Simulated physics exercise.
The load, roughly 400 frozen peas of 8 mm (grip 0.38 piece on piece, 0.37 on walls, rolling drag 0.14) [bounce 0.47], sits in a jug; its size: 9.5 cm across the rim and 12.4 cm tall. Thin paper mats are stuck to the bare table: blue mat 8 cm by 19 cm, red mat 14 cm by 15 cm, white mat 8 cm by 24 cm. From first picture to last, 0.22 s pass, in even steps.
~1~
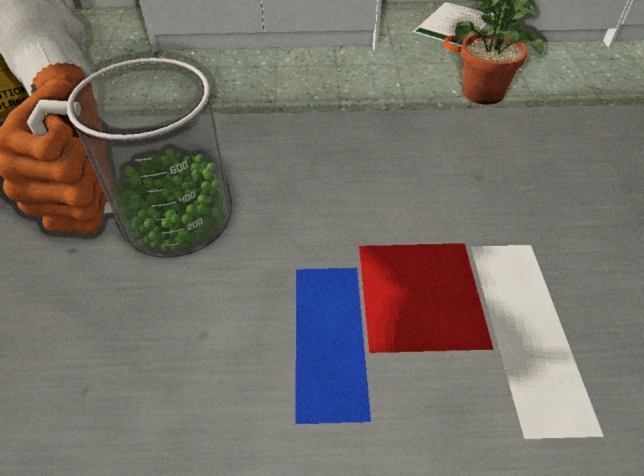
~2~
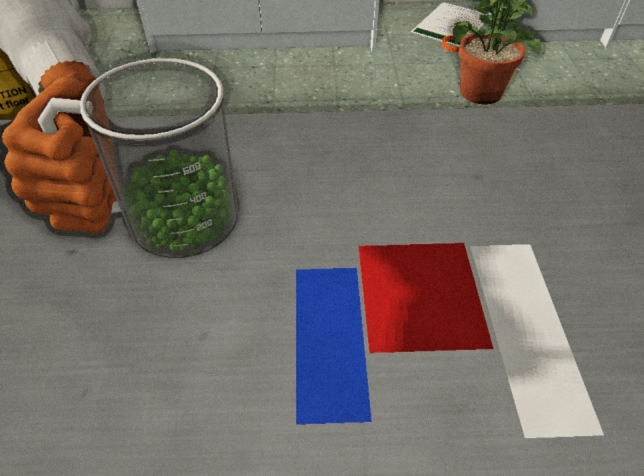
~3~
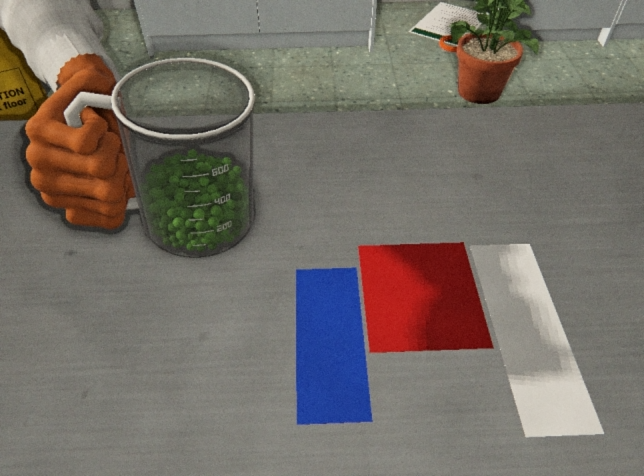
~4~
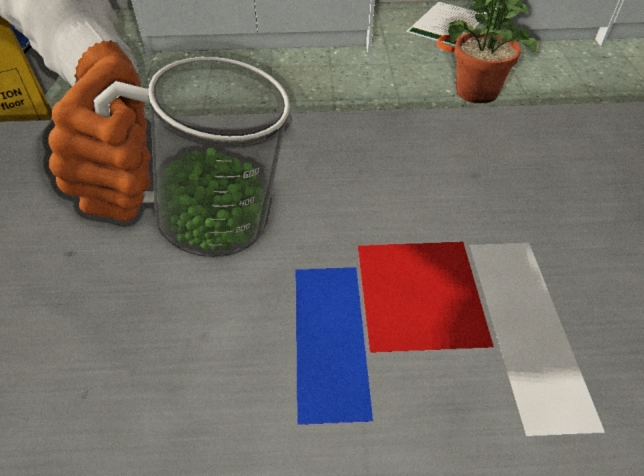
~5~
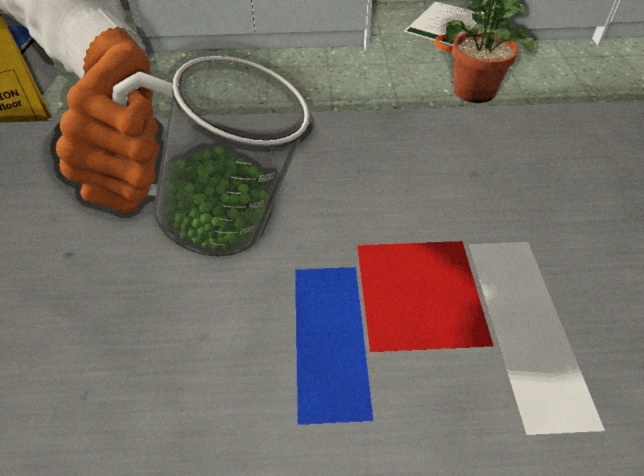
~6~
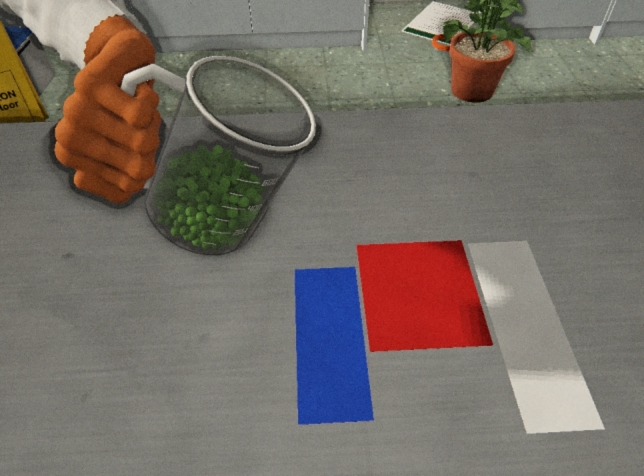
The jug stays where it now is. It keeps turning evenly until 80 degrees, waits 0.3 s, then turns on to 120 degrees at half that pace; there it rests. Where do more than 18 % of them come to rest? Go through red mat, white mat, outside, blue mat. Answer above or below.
On the red mat: Above; on the white mat: Below; off the mats: Above; on the blue mat: Above.
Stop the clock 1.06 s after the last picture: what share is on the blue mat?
Near 0 per cent so far.
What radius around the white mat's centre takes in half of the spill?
About 18 cm.
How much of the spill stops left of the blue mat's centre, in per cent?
Roughly 10 per cent.
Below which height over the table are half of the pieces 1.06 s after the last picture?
About 22 cm.
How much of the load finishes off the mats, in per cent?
About 30 per cent.
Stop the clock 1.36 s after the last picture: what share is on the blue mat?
Some 35 per cent.
Then, 0.41 s after the last picture, tilt 80 degrees; jug 100 %; middle of all pieces on or above the table near (189, 181).
Then, 0.75 s after the last picture, tilt 84 degrees; jug 100 %; middle of all pieces on or above the table near (193, 182).
Then, 1.06 s after the last picture, tilt 112 degrees; jug 100 %; middle of all pieces on or above the table near (193, 174).
Then, 1.36 s after the last picture, tilt 120 degrees; blue mat 35 %, red mat 10 %, jug 35 %, in the air 20 %; middle of all pieces on or above the table near (306, 253).
In the end, blue mat 25 %, red mat 40 %, white mat 5 %, jug 0 %, outside 30 %.
